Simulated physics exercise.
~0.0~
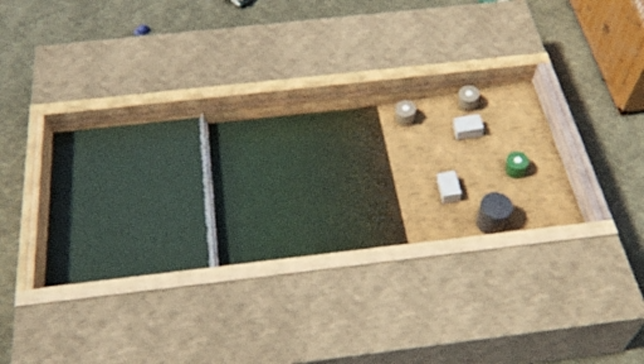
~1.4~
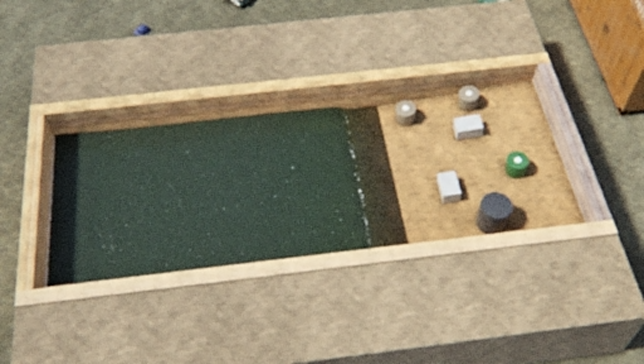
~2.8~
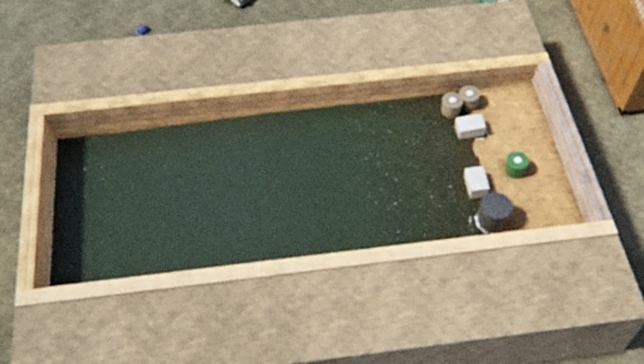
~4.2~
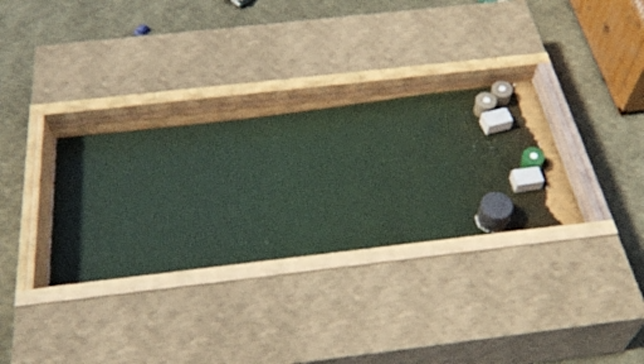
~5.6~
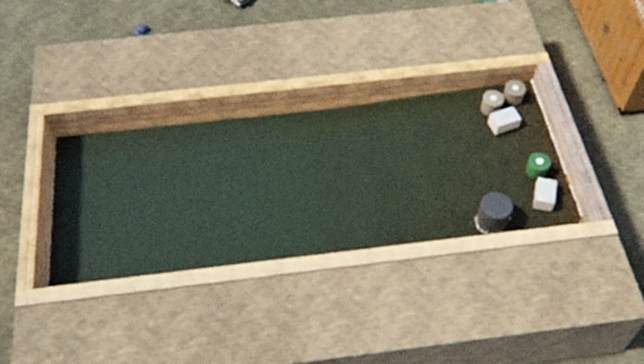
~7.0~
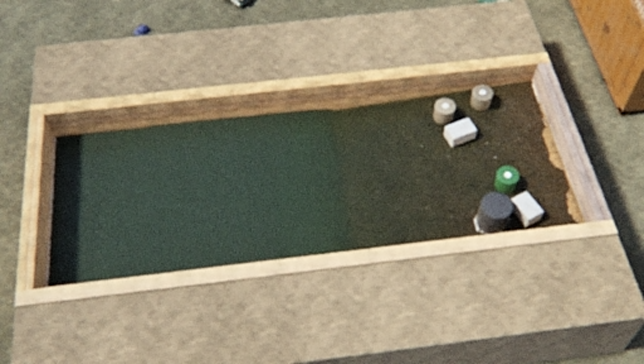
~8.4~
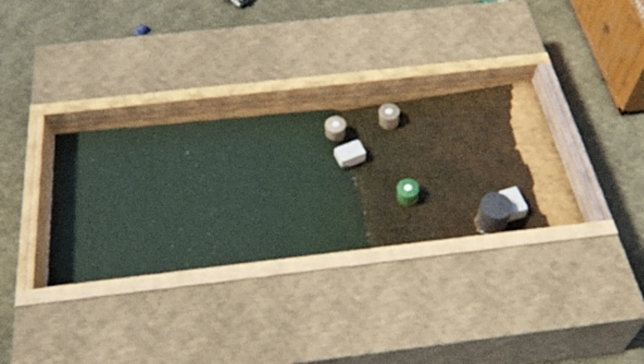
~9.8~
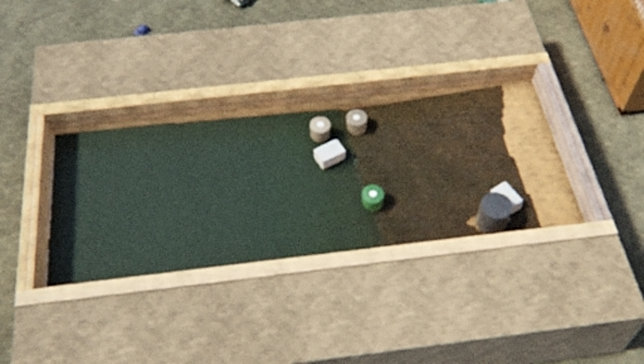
Dark water held behind a thin board on the left surges right across a walled sandy strip when the board vanishes, pushing small tubs and white blocks toward the far end, then draws back, carrying most of them left while one block rests beside the dark cylinder.
